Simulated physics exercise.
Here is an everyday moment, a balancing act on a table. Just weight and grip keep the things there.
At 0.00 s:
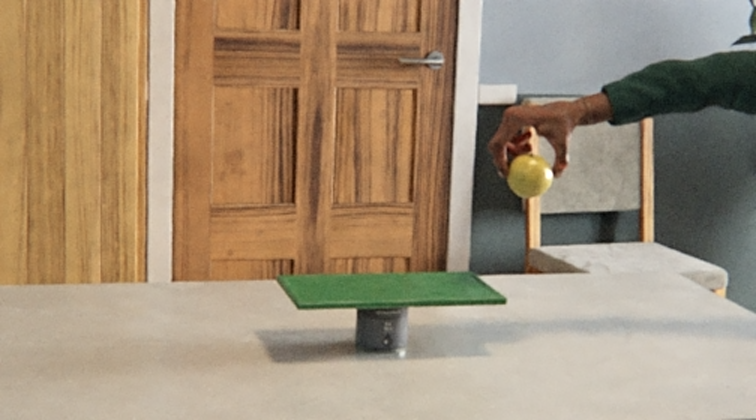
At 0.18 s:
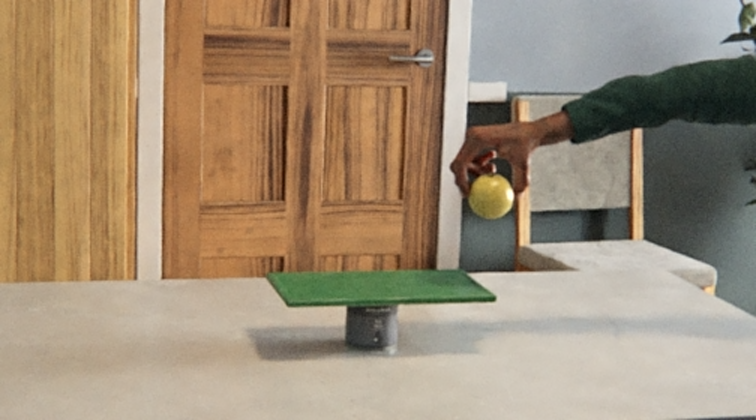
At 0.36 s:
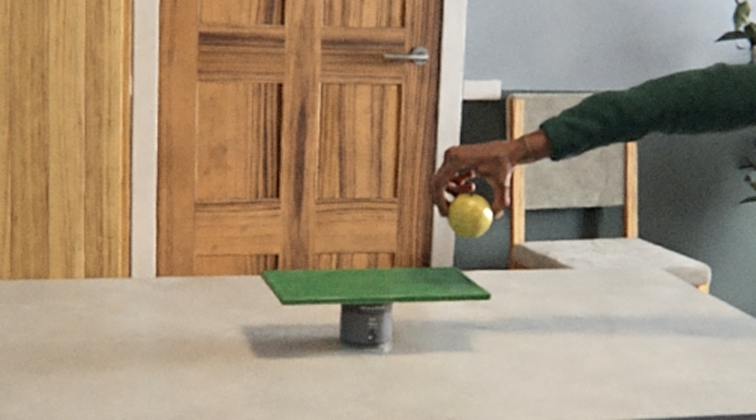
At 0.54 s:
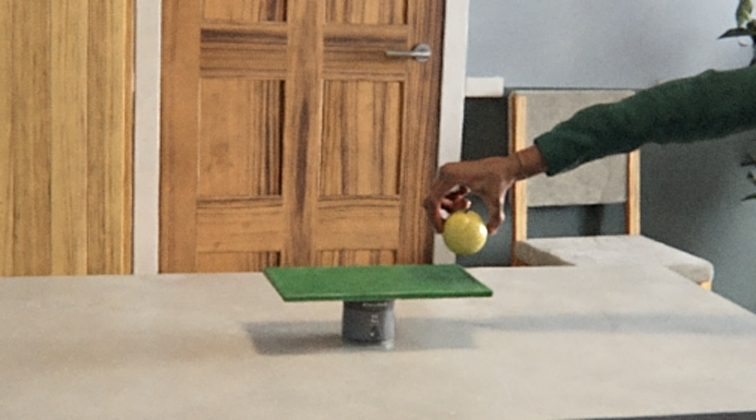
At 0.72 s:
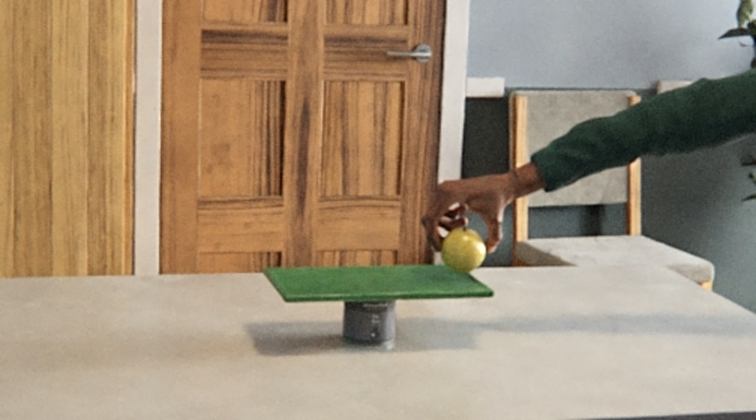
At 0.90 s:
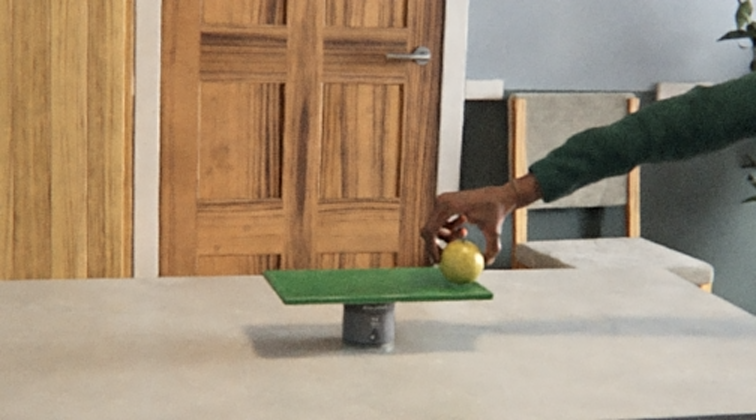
A hand held a yellow apple above a green board balanced on a grey tin, moved it left and downward, and lowered it onto the board's right end, with the fingers still around it.
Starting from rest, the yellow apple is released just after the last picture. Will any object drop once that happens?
The stack fails.
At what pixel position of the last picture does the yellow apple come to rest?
It ends near (578, 324).
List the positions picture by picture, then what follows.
The first frame shows on its way; yellow apple (530, 176); grey tin (382, 320).
The second frame shows on its way; yellow apple (491, 196); grey tin (372, 318).
The third frame shows on its way; yellow apple (469, 216); grey tin (366, 316).
The fourth frame shows on its way; yellow apple (464, 233); grey tin (368, 313).
The fifth frame shows on its way; yellow apple (462, 251); grey tin (369, 313).
The sixth frame shows in place under the hand; yellow apple (461, 263); grey tin (369, 316).
By 1.50 s, yellow apple now fallen; green lid tilted by 31°.
By 1.70 s, green lid tilted by 22°.
When it is over (2.4 s), fallen, yellow apple and green lid; grey tin as before. End places, in pixels of the last picture, yellow apple near (578, 324). The stack gives way.
